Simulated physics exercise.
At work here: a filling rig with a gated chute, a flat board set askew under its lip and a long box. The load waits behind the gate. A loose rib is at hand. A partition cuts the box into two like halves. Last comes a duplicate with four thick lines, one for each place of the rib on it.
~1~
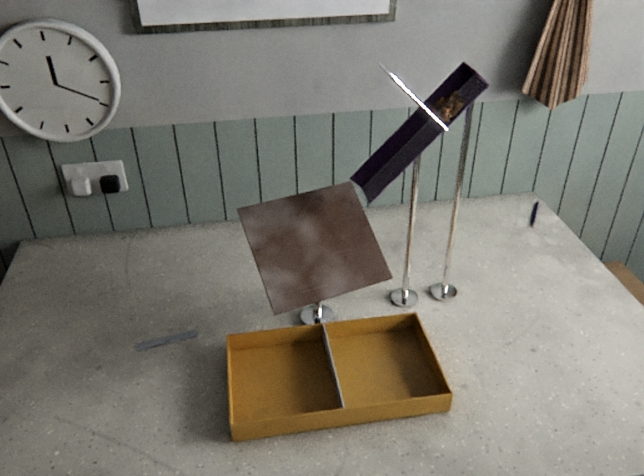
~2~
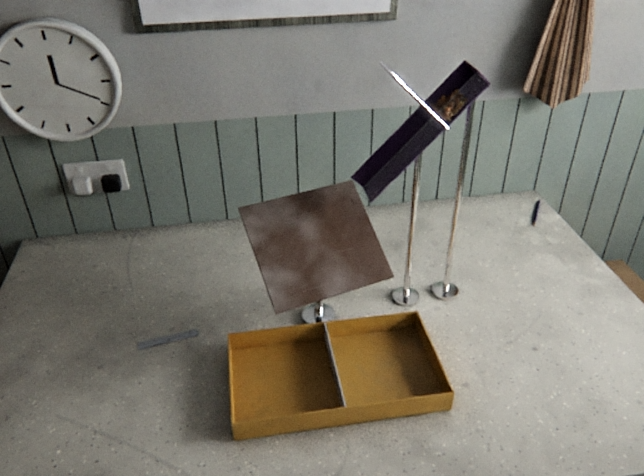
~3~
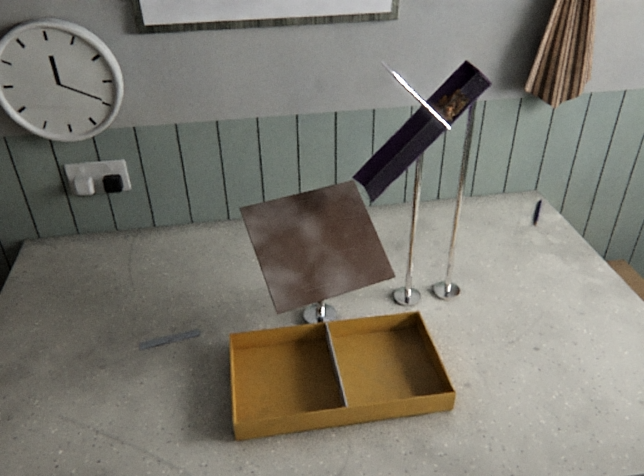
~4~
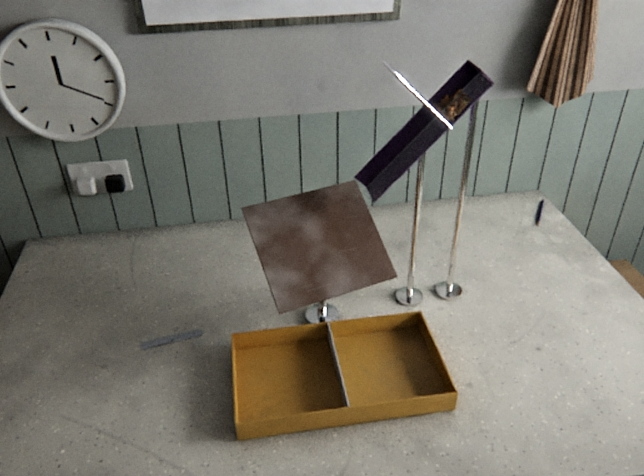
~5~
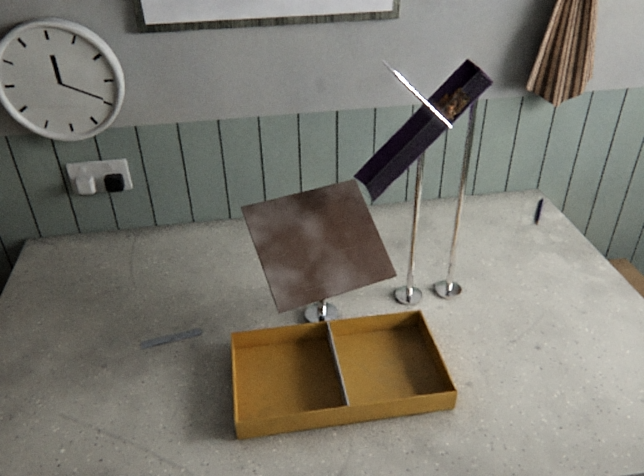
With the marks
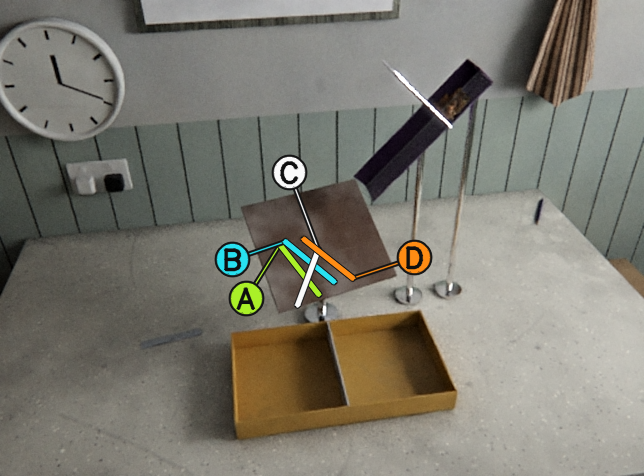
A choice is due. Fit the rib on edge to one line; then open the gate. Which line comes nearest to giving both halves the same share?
C beats the others.
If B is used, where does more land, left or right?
More lands on the right.
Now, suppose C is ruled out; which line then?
A.
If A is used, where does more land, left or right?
More lands on the right.
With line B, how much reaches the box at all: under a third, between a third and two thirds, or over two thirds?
Line B gives over two thirds.
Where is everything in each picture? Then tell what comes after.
Load behind the gate near (444, 109), roasted chickpeas; lip of the chute near (366, 196), sloping fairly steeply, in the first frame.
Middle of the board near (317, 242), tilted fairly steeply; middle of its low edge near (338, 295); of its high edge near (297, 193), in the second frame.
Front corners of the box near (234, 423) and (455, 392); front end of its middle wall near (347, 407), in the third frame.
Middle of the load near (448, 107); lip near (370, 194), in the fourth frame.
Middle of the load near (448, 106); lip near (370, 193), in the fifth frame.
On the marked copy, line A from (279, 244) to (318, 294); line B from (285, 241) to (334, 281); line C from (318, 249) to (297, 305); line D from (303, 239) to (352, 278).
With A, of what is caught, close to a quarter in the left half, the bulk in the right.
With B, of what is caught, only a few in the left half, all but a few in the right.
With C, of what is caught, close to half in the left half, close to half in the right.
With D, of what is caught, a small share in the left half, all but a few in the right.
